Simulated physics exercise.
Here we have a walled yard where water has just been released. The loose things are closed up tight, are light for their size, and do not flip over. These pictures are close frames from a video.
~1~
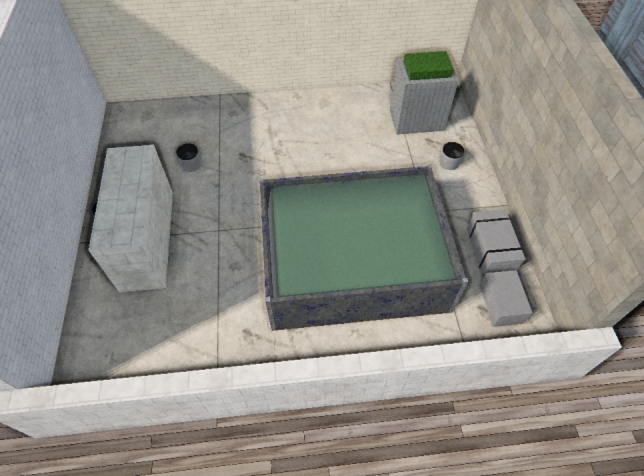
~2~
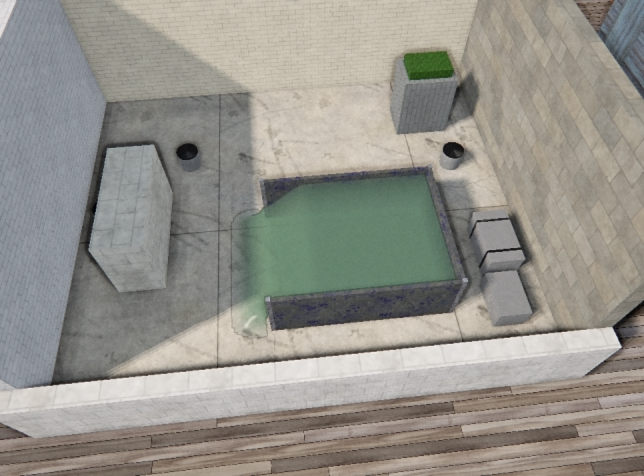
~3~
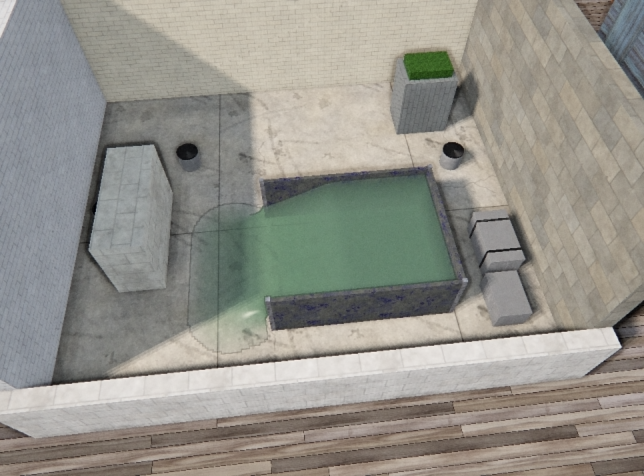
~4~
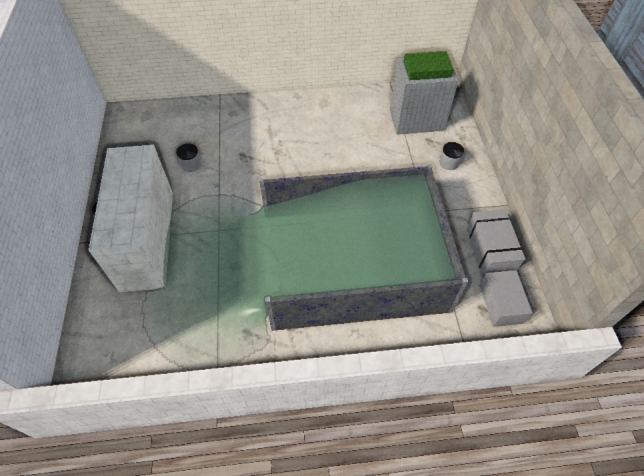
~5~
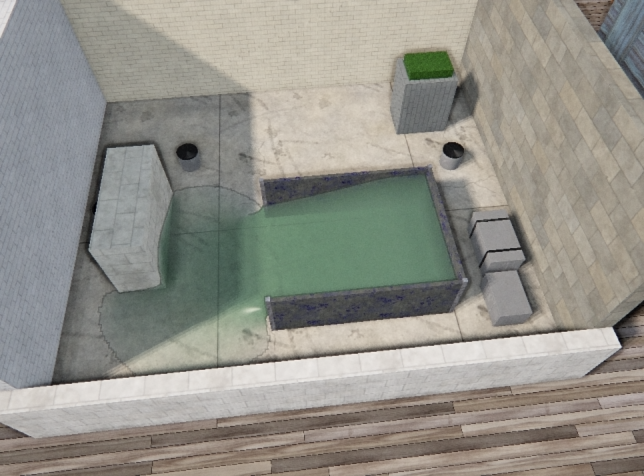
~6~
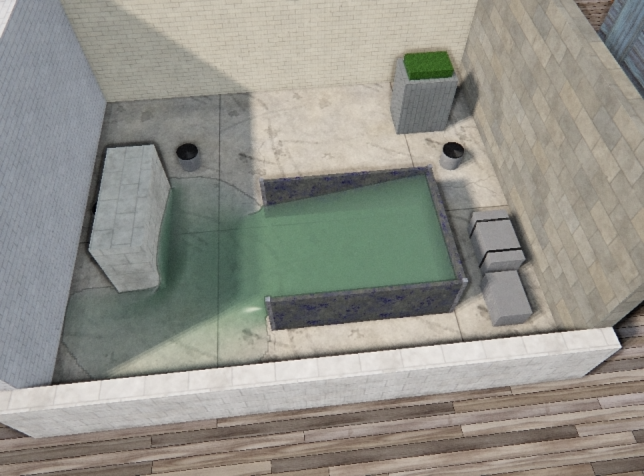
Green water poured out of the left side of a dark stone tank in a walled yard, spread across the floor and flowed around a pale block, while everything else stayed put.
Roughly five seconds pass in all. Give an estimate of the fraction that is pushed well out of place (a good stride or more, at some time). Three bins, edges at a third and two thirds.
The portion moved well away stays in the middle third.
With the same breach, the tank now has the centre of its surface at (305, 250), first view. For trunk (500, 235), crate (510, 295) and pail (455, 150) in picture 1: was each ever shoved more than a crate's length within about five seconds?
Object by object, in turn: Lingered near its place, lingered near its place, lingered near its place.
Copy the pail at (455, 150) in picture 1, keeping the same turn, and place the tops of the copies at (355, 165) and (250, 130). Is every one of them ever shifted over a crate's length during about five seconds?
In turn: Never so far, yes.
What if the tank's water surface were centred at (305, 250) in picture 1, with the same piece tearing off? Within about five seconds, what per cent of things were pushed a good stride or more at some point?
Roughly 40 in a hundred.
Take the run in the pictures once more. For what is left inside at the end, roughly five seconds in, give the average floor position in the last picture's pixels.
That averages to about (407, 183) on the floor.
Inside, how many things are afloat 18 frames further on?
The count is 1.
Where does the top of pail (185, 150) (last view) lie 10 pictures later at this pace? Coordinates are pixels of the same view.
Estimated position: Roughly (219, 86).
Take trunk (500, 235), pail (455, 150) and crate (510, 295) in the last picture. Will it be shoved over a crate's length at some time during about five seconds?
Short of that, short of that, short of that.
A moment on, 0 of 5 are well off their spots; 0 afloat.
Next, 1 of 5 are well off their spots; 1 afloat.
Later, 2 of 5 are well off their spots; 1 afloat.
In the end, 2 of 5 are well off their spots, and 2 have been at some point; 1 afloat.
